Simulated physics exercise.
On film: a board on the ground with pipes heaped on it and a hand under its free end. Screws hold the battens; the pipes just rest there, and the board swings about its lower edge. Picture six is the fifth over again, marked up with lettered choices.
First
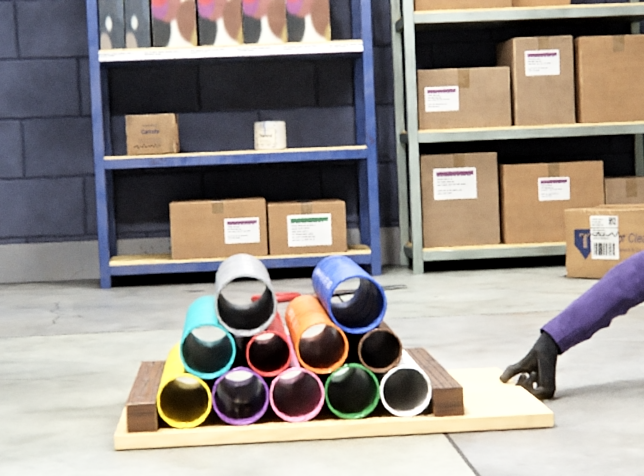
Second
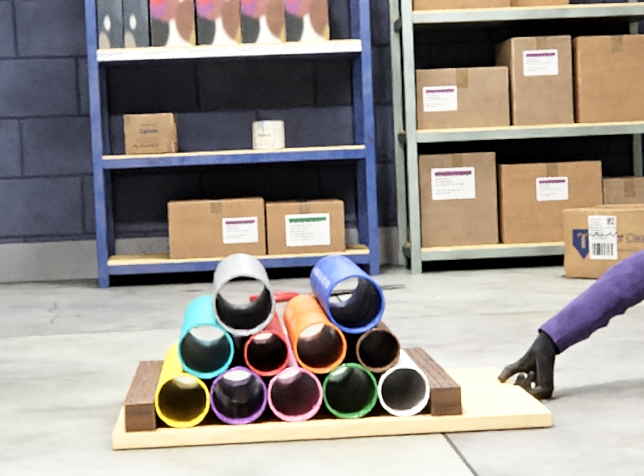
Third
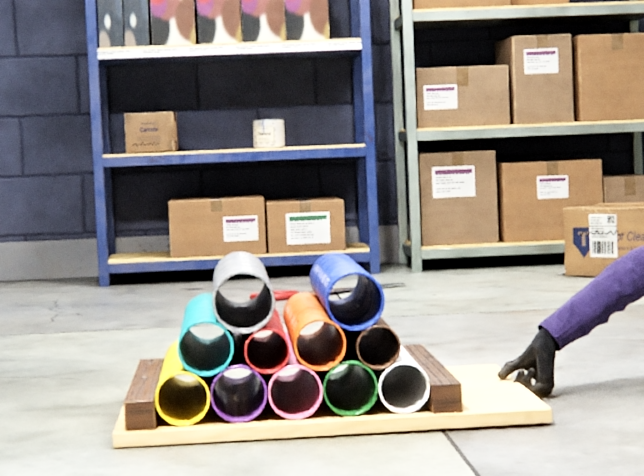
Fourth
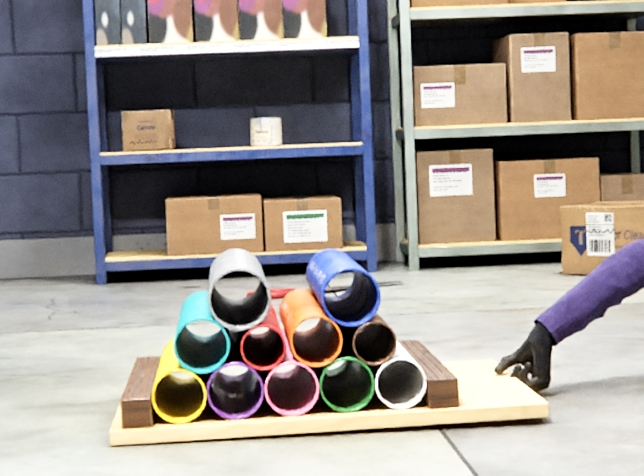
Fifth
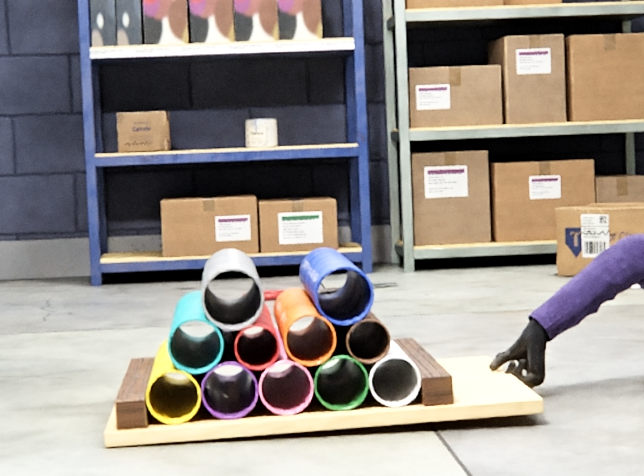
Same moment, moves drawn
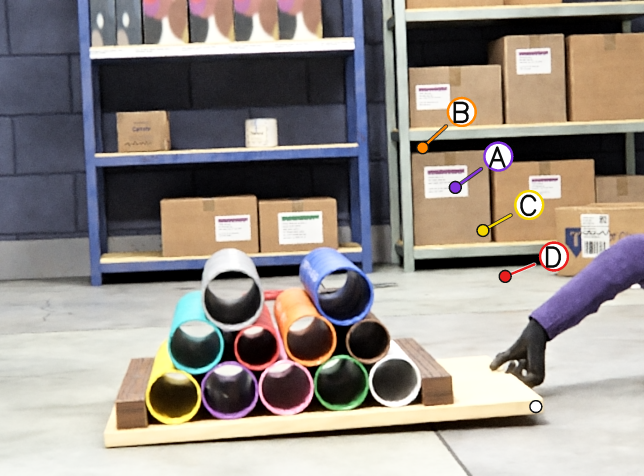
At the start, colorful pipes rest in a stacked heap between two dark battens on a board on the floor, with a gloved or dark hand at its right end. The hand then raises that end slightly, and the board tilts a little with the pipes still piled together.
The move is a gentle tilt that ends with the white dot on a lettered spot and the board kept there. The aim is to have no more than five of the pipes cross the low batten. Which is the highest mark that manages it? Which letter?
Raise it to A.
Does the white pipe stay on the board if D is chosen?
Yes, with D.
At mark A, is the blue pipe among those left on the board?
The blue pipe: No.
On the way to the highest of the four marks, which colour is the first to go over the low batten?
First is the turquoise one.
On the copy, A at (455, 187); B at (423, 148); C at (483, 230); D at (505, 276); the white dot at (536, 407).
On A. First, board at 19°.
Then, board at 33°.
Finally, board at 33°, five over the low batten.
By contrast, B six over the low batten; C five over the low batten; D none over the low batten.
